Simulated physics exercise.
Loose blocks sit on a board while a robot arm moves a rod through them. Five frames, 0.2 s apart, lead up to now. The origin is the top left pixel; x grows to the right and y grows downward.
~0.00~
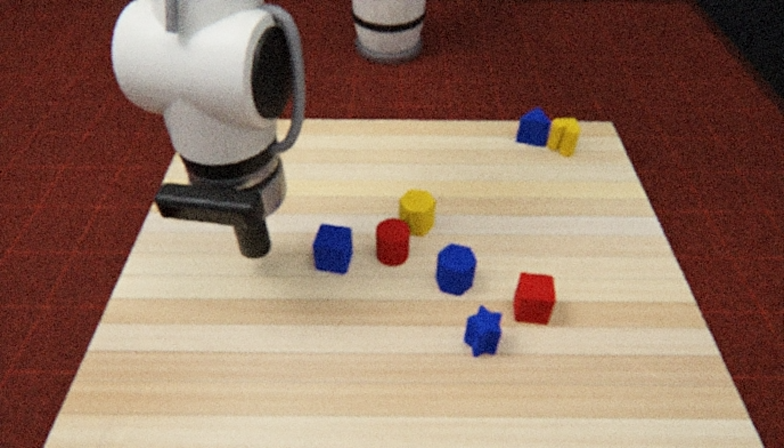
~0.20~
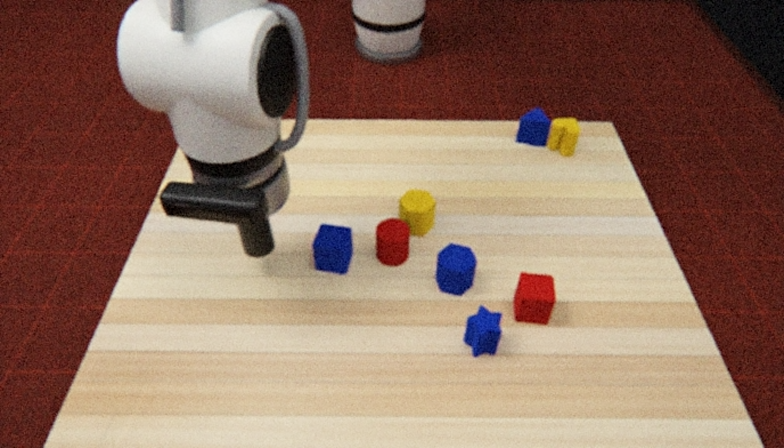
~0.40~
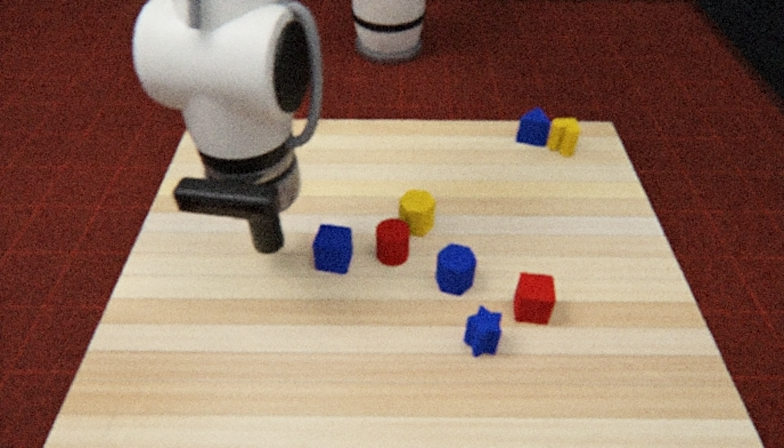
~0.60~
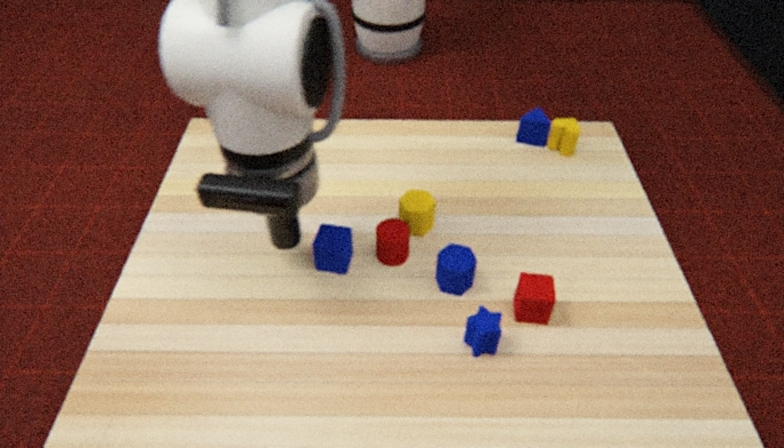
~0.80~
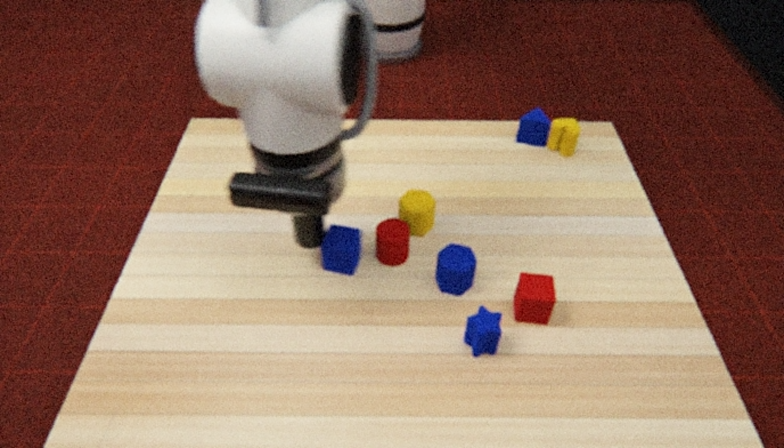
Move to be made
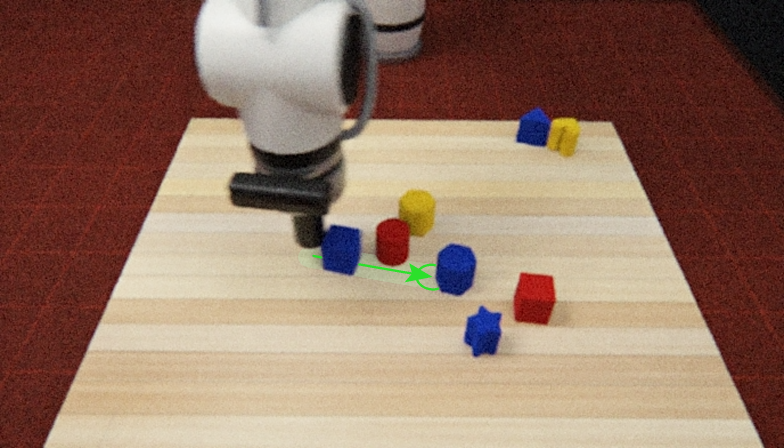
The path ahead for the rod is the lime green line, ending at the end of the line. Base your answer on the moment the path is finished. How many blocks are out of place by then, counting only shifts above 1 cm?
I'd put the number at three or more.
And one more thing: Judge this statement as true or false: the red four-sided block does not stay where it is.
The claim does not hold.
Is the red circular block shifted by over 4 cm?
Yes - that is the case.
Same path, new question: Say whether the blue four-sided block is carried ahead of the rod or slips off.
As far as I can tell, the blue four-sided block is still leading the way in front of the rod.
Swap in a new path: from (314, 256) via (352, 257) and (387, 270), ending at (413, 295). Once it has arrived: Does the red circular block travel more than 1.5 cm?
Final answer: Yes.
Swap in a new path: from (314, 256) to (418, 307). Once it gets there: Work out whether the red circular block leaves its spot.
By the last moment of the path, the red circular block has shifted.
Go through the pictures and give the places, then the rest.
Rod's lower end (256, 248); blue four-sided block (332, 236); red circular block (393, 229); yellow hexagonal block (417, 200); blue hexagonal block (457, 257); red four-sided block (538, 286), in the first frame.
Rod (259, 247); blocks still, in the second frame.
Rod (269, 243); blocks still, in the third frame.
Rod (287, 239); blocks still, in the fourth frame.
Rod (311, 238); blue four-sided block (341, 237); red circular block (393, 229); yellow hexagonal block (417, 200); blue hexagonal block (457, 257); red four-sided block (538, 286), in the fifth frame.
Drawn move, from (314, 256) to (432, 277).
What follows on the original path. One third of the way, rod (352, 245); blue four-sided block (384, 243); red circular block (417, 227).
Two thirds of the way, rod (392, 252); blue four-sided block (426, 249), turned 10° anticlockwise; red circular block (444, 224); blue hexagonal block (463, 258).
At the end, rod (434, 259); blue four-sided block (468, 260); red circular block (444, 224); yellow hexagonal block still; blue hexagonal block (503, 268), turned 25° anticlockwise; red four-sided block still.
